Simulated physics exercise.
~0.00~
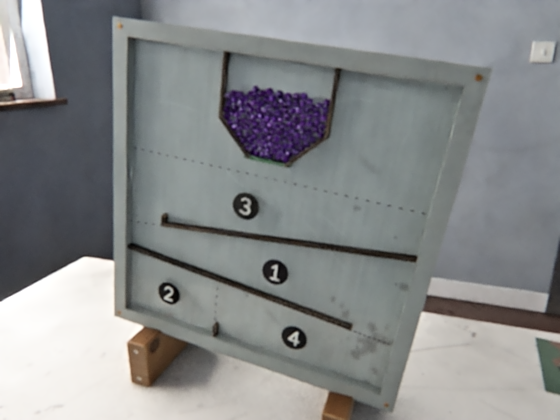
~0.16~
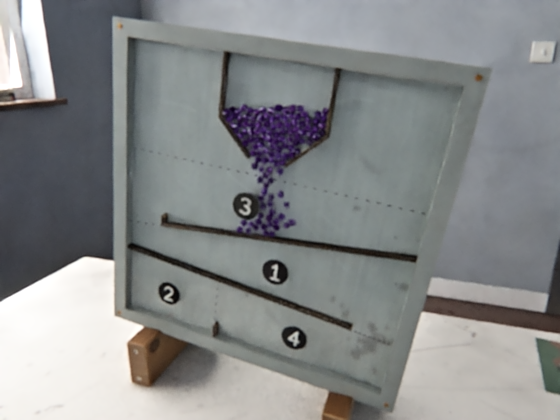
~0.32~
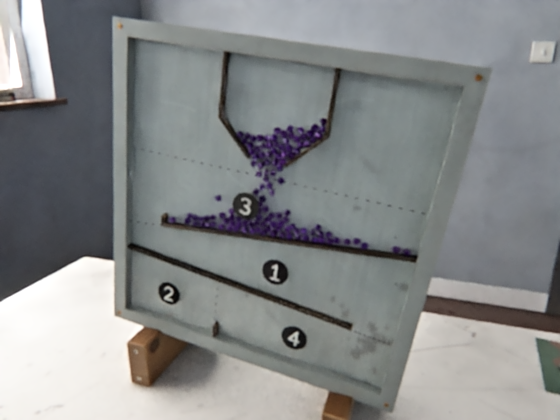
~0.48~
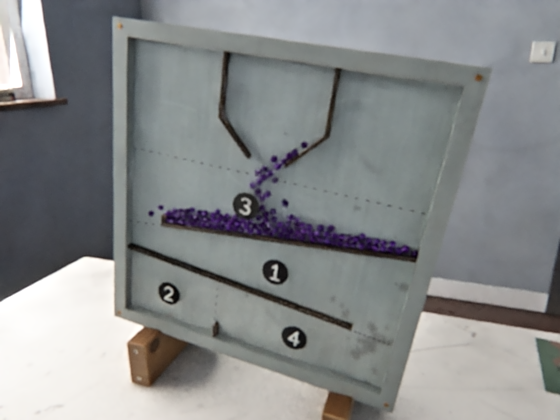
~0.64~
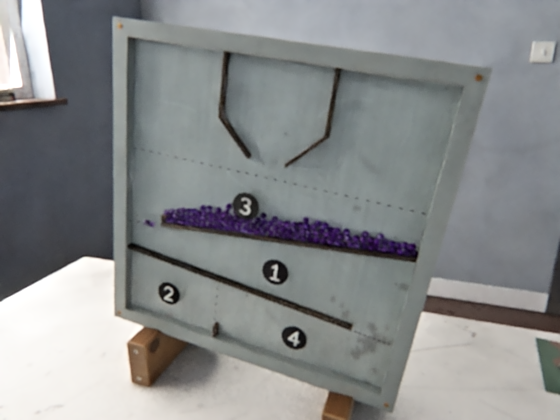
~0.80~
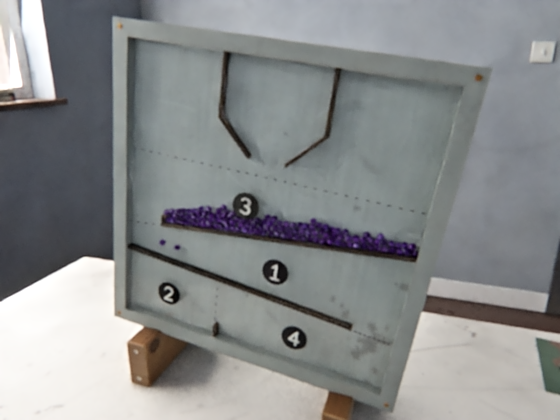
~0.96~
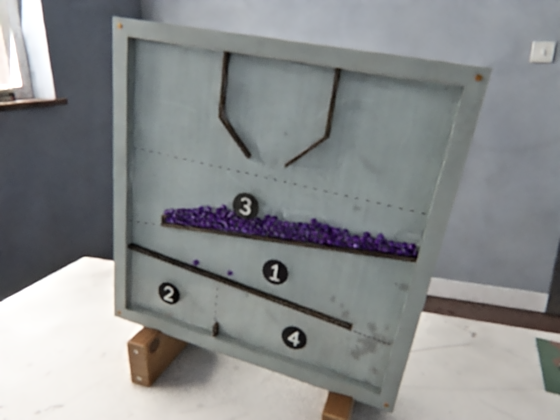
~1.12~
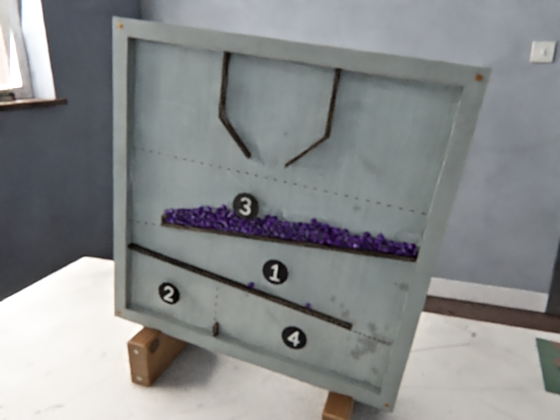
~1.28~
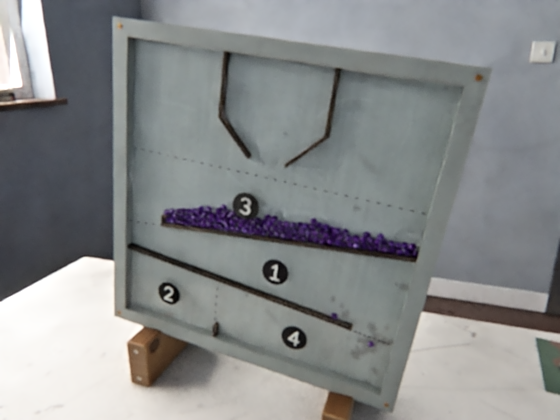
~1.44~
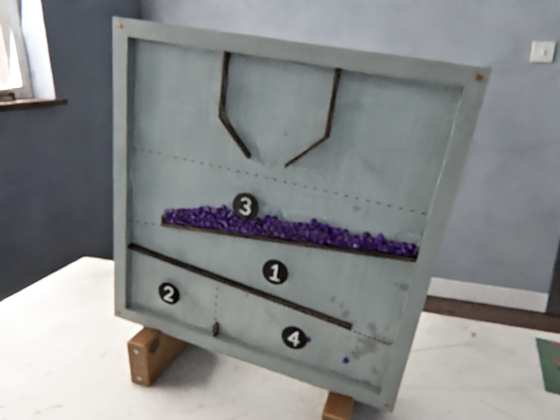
In a room with blue-grey walls, a fixed camera looks from the front at a grey-green framed panel standing on wooden feet on a white table. Small purple beads fill a funnel at the top, above two dark sloping ledges and four numbered sections. The beads begin pouring through the funnel's opening onto the upper ledge and spread along it down to the right. The funnel empties, and a few strays slip past the ledge's left end, then roll down the lower ledge toward the bottom right. Nearly all the beads end resting in a long layer on the upper ledge.
